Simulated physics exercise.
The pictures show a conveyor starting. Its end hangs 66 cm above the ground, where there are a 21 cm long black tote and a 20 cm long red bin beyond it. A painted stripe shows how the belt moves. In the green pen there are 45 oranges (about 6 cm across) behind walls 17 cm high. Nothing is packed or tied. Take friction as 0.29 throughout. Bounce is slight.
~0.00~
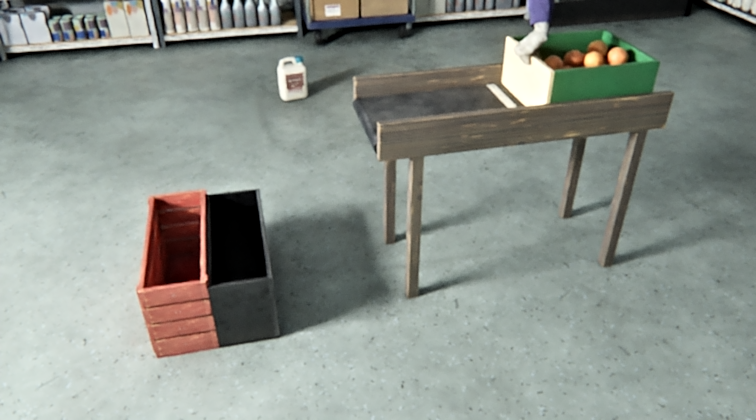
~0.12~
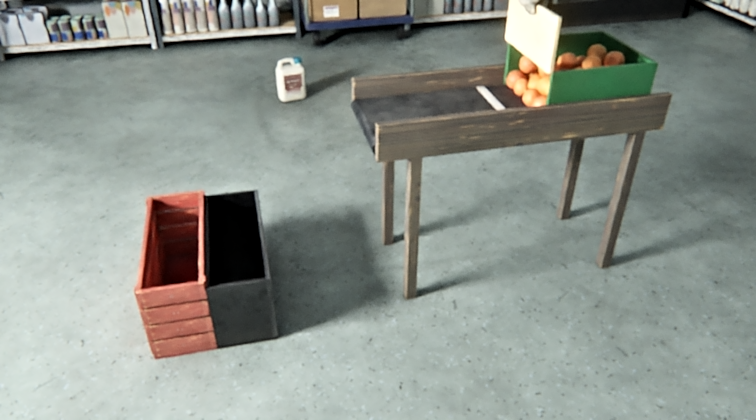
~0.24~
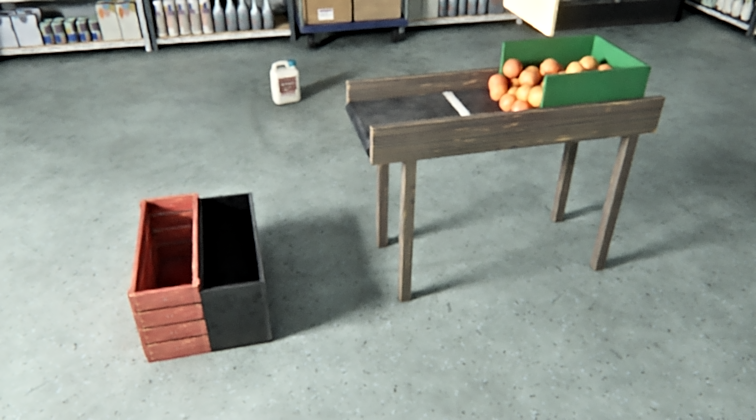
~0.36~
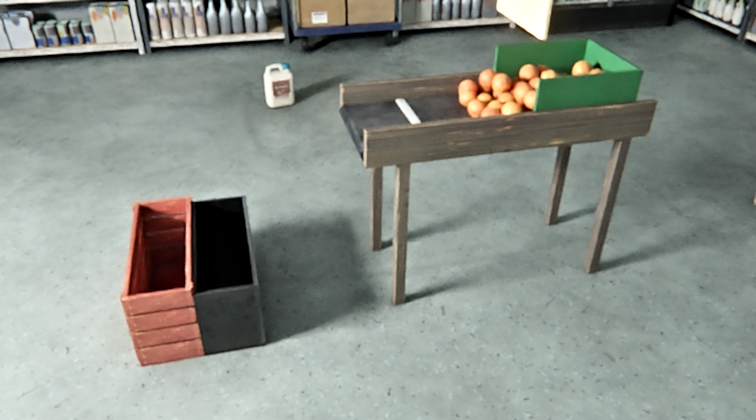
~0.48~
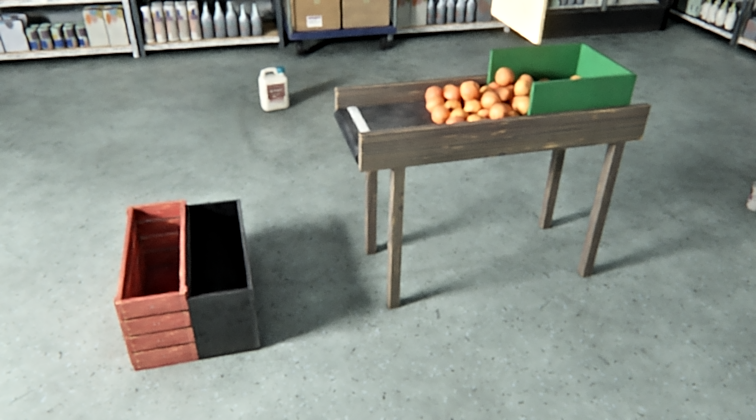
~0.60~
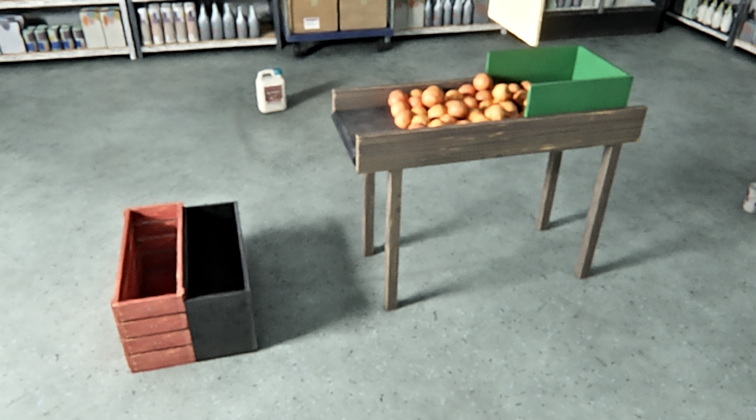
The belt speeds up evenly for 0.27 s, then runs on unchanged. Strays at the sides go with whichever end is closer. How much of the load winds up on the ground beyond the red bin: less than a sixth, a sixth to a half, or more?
Ending on the ground beyond the red bin: Fewer than one in six of them.
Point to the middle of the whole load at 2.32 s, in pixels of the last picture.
At about (340, 282).
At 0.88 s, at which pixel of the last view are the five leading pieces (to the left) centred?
At about (312, 141).
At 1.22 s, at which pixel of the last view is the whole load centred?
Around (298, 159).
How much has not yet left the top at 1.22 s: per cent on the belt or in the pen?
Some 30 per cent.
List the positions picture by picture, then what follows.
In the first picture (places track the rim corner closest to us here), green pen (554, 71); black tote (211, 286); belt travel 0 cm; all still inside.
Green pen (552, 72); belt travel 4 cm, in the second picture.
Green pen (546, 75); belt travel 14 cm; 4 out, the lowest orange at (499, 92), in the third picture.
Green pen (539, 79); belt travel 30 cm; 12 out, the lowest orange at (485, 102), in the fourth picture.
Green pen (533, 83); belt travel 46 cm; 20 out, the lowest orange at (453, 108), in the fifth picture.
Green pen (530, 85); black tote (188, 300); belt travel 61 cm; 28 out, in the sixth picture.
After 0.88 s, 6 still in the green pen, 30 on the belt and 9 in the air.
After 1.22 s, 1 still in the green pen, 13 on the belt, 7 on the ground short of the black tote and 24 in the air.
After 1.70 s, 1 in the black tote, 4 on the belt, 32 on the ground short of the black tote and 8 in the air.
When it is over (at 2.32 s), 1 in the black tote and 44 on the ground short of the black tote. Asked share, 0 of 45, 0 per cent.
